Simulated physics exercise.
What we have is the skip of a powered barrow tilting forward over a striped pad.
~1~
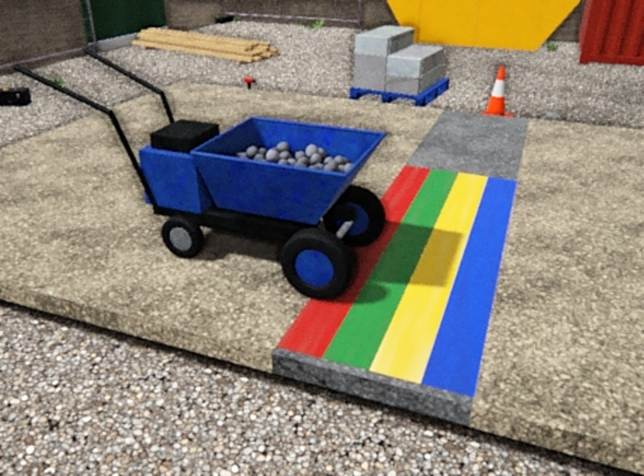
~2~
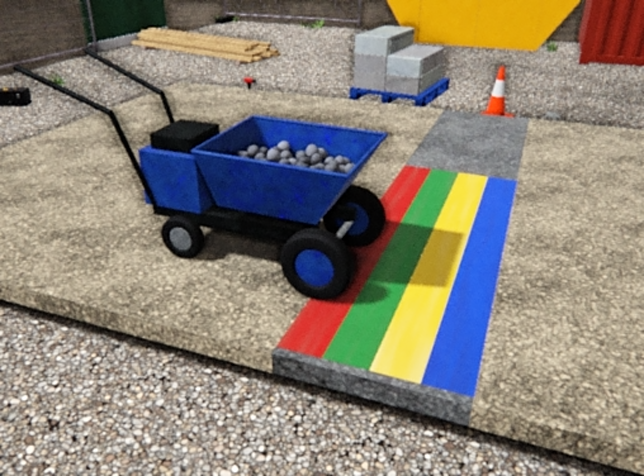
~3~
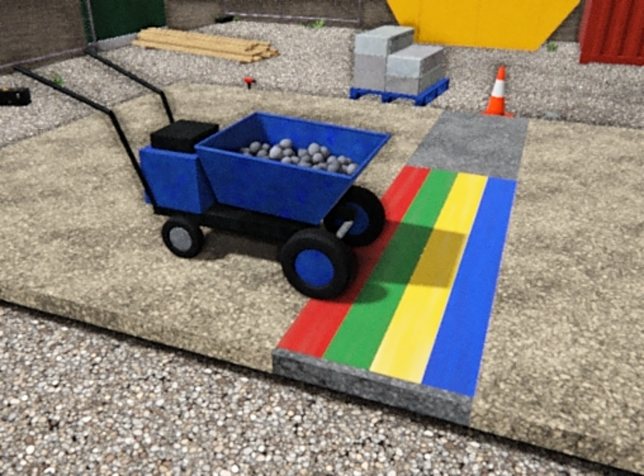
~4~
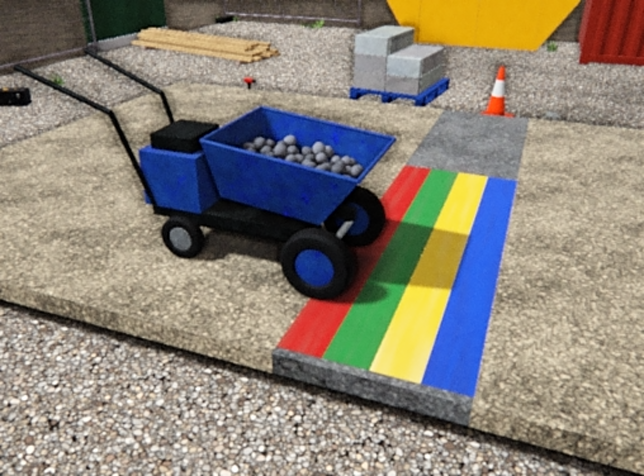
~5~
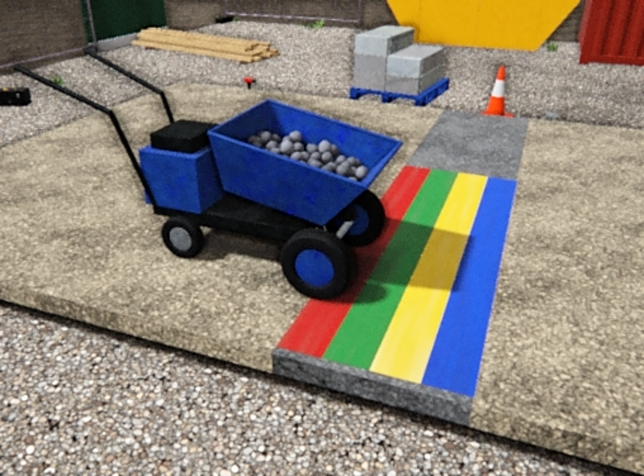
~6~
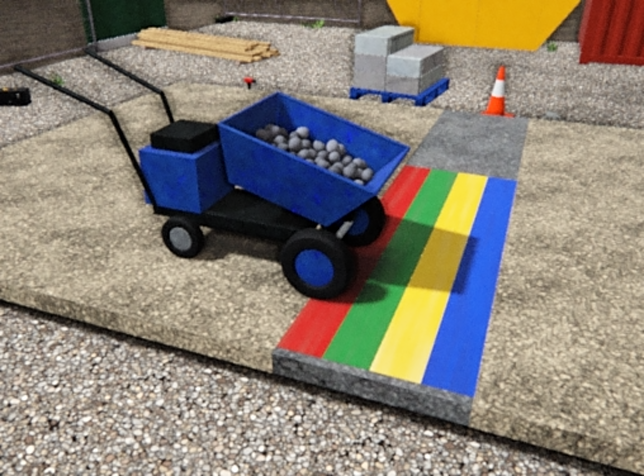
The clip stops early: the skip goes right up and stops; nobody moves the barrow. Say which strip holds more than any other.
Most covered: The blue band.
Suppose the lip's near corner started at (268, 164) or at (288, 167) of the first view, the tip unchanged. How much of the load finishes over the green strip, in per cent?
About 40 and 30 per cent.
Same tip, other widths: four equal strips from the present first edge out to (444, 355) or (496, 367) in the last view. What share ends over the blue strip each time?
About 30 and 30 per cent.
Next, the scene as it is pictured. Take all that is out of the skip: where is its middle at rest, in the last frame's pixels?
Around (470, 291).
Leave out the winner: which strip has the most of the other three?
The runner-up: That yellow strip.
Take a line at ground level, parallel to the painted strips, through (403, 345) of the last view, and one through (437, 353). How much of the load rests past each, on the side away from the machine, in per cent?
In turn 80 and 50 in a hundred.
Shortly afterwards, skip tipped steeply; the whole lot in the skip.
Next, skip tipped right over; the bulk in the skip; only a few over the yellow strip; a little over the blue strip; only a few falling.
Some moments later, skip tipped right over; near a third in the skip; near a quarter over the yellow strip; near a third over the blue strip; near a quarter off the paint.
In the end, skip tipped right over; near a quarter in the skip; none at all over the red strip; none at all over the green strip; near a quarter over the yellow strip; near a third over the blue strip; near a quarter off the paint.
